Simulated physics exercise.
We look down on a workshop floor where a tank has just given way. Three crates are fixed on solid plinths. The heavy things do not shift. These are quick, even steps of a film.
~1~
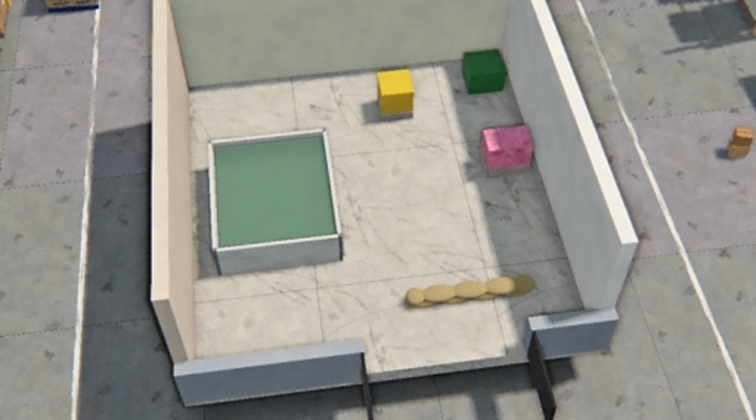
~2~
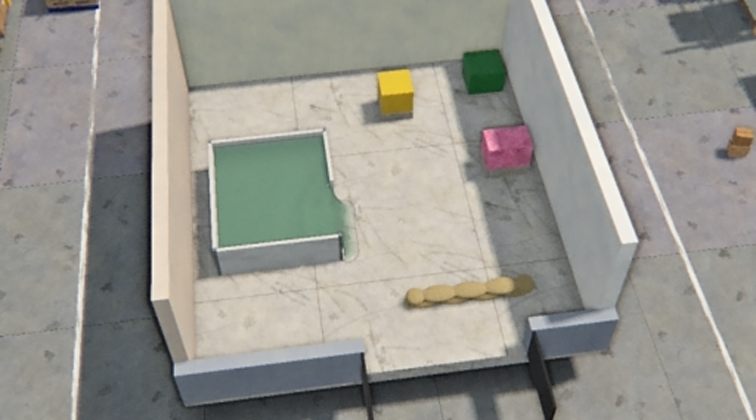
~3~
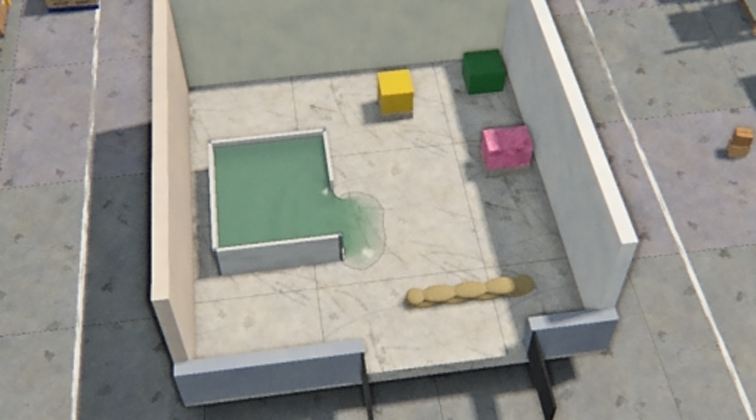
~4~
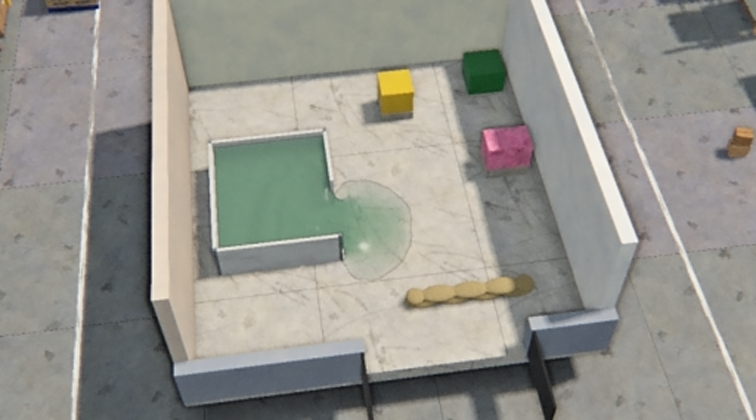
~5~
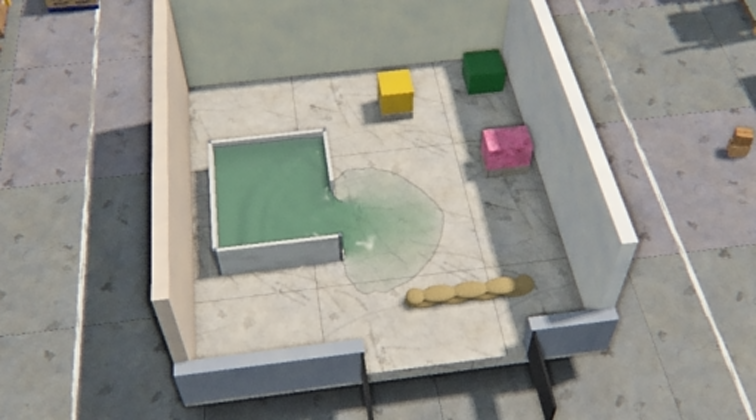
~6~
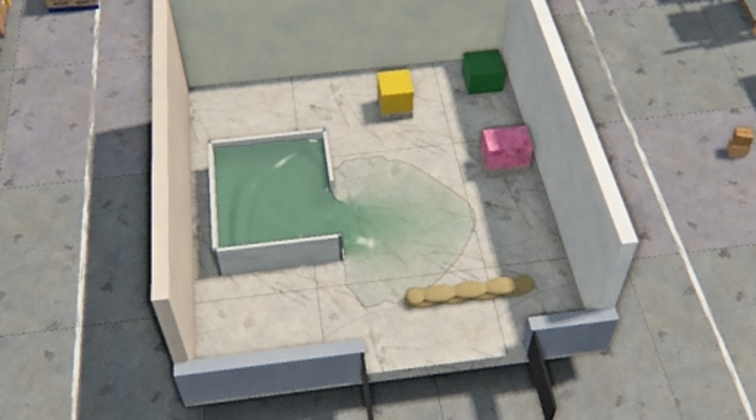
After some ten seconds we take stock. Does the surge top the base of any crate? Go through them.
In the end: The green crate gets wet; the yellow crate stays dry; the pink crate gets wet.
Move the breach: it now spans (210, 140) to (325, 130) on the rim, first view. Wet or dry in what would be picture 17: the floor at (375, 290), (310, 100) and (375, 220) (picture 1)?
In turn: Not flooded, flooded, clear.
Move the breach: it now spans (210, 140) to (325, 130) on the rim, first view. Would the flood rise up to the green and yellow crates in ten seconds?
In short: Green crate is wetted, yellow crate is topped.
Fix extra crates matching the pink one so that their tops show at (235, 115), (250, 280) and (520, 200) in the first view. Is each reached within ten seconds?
One after the other: Is spared, keeps dry, takes water.
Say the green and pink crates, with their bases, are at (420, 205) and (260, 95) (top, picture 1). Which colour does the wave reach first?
First comes the one in green.
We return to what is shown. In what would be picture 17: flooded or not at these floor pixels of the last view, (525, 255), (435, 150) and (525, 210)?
One after the other: Awash, covered, awash.
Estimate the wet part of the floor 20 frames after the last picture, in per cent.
Near 45 in a hundred.
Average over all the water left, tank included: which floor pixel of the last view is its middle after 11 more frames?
Near (344, 218).
A moment on, water covers 30 % of the floor; the green crate not reached, the yellow crate not reached, the pink crate water round its plinth.
Next, water covers 35 % of the floor; the green crate not reached, the yellow crate water round its plinth, the pink crate water round its plinth.
Then, water covers 45 % of the floor; the green crate water round its plinth, the yellow crate water round its plinth, the pink crate water round its plinth.
Later, water covers 70 % of the floor; the green crate water round its plinth, the yellow crate water round its plinth, the pink crate water round its plinth.
In the end, water covers 95 % of the floor; the green crate was topped, the yellow crate stayed above the water, the pink crate was topped.
